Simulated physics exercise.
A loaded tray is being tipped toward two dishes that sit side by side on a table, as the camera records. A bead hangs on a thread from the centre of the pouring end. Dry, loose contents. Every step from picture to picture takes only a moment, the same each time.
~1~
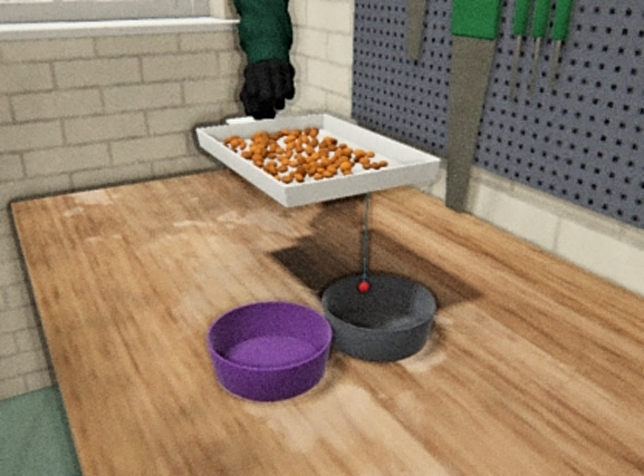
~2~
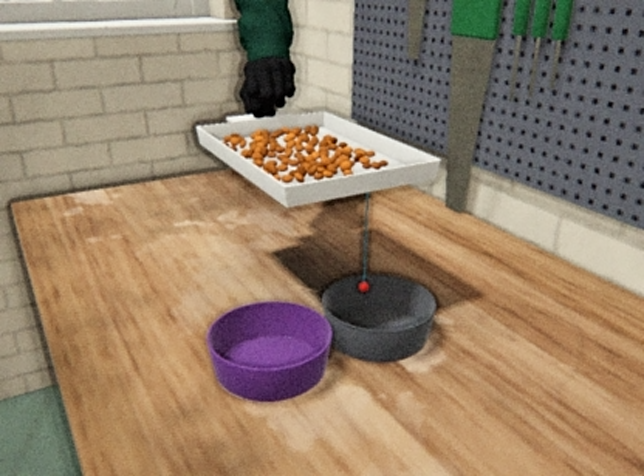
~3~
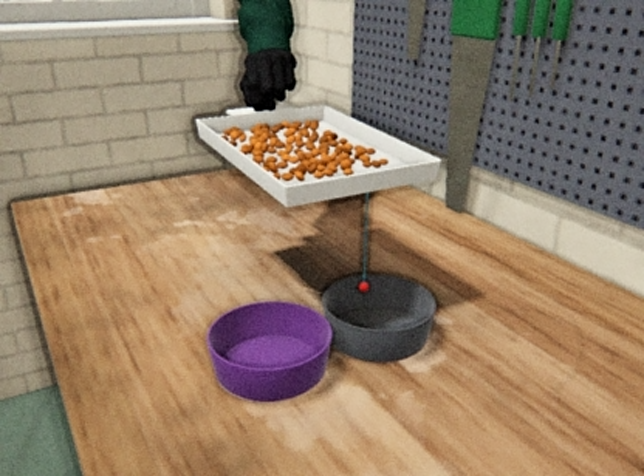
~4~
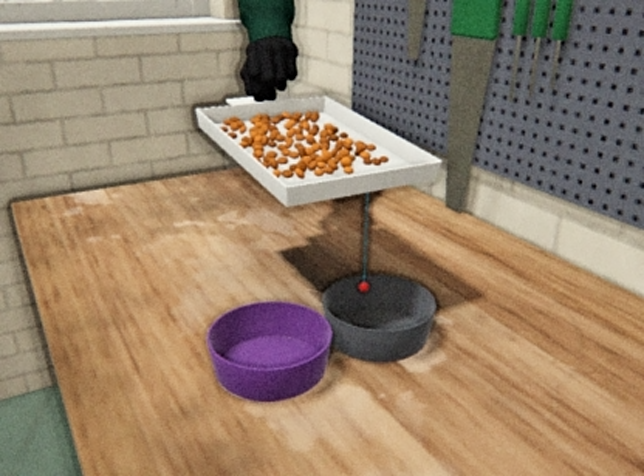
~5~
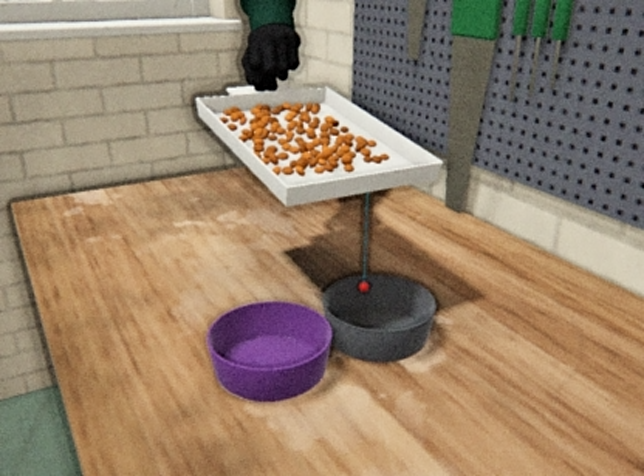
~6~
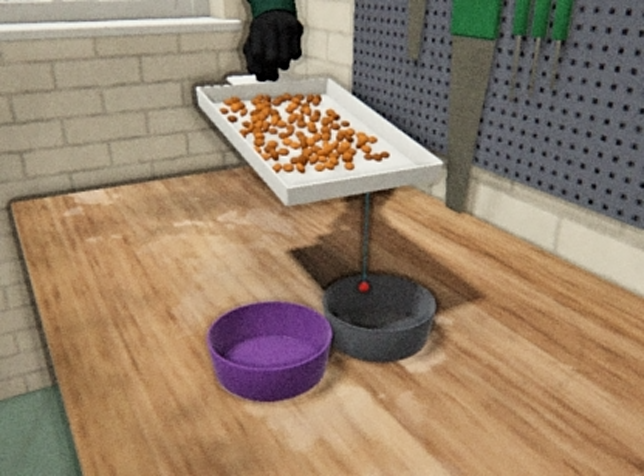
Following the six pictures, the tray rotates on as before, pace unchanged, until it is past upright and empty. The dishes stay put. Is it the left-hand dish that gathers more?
No: The dish on the right is going to receive more.
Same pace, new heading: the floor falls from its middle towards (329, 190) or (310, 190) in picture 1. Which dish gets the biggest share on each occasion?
Results - the dish on the left side first, the dish on the left side second.
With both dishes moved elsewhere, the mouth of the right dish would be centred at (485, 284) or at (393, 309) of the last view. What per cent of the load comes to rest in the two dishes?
You'd see around 80 per cent and then around 70 per cent.
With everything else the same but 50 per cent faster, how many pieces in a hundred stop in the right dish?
About 40 %.
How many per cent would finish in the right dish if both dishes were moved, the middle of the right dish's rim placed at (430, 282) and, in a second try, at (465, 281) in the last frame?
First placement: 20 per cent; second placement: 10 per cent.
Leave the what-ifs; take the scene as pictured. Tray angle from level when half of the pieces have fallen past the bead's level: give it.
Around 105°, give or take.
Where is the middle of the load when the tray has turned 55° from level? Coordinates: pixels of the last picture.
The middle of the pieces sits at roughly (367, 163).
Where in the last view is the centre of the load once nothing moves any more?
Roughly pixel (399, 350).
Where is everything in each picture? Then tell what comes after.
Corners of the pouring end near (287, 186) and (436, 159), level; middle of the load near (298, 156), bits of cat kibble; left dish near (298, 380); right dish near (411, 342); bead on its thread near (364, 287), in the first frame.
Corners of the pouring end near (287, 186) and (437, 159), level; middle of the load near (298, 155), in the second frame.
Corners of the pouring end near (287, 186) and (437, 160), tipped barely, level across its low end; middle of the load near (298, 151), in the third frame.
Corners of the pouring end near (288, 186) and (438, 161), tipped a little, level across its low end; middle of the load near (299, 146), in the fourth frame.
Corners of the pouring end near (289, 186) and (439, 161), tipped a little, level across its low end; middle of the load near (299, 140), in the fifth frame.
Corners of the pouring end near (289, 186) and (439, 162), tipped a little, level across its low end; middle of the load near (300, 134); left dish near (298, 380); right dish near (411, 342), in the sixth frame.
Shortly afterwards, tray tipped steeply; all but a few on the tray; only a few in the air.
Next, tray tipped right over; the bulk on the tray; only a few in the left dish; only a few in the right dish; a little outside both; a little in the air.
Some moments later, tray tipped past a quarter turn; only a few in the left dish; near half in the right dish; near half outside both.
In the end, tray tipped past a quarter turn; only a few in the left dish; near half in the right dish; near half outside both.
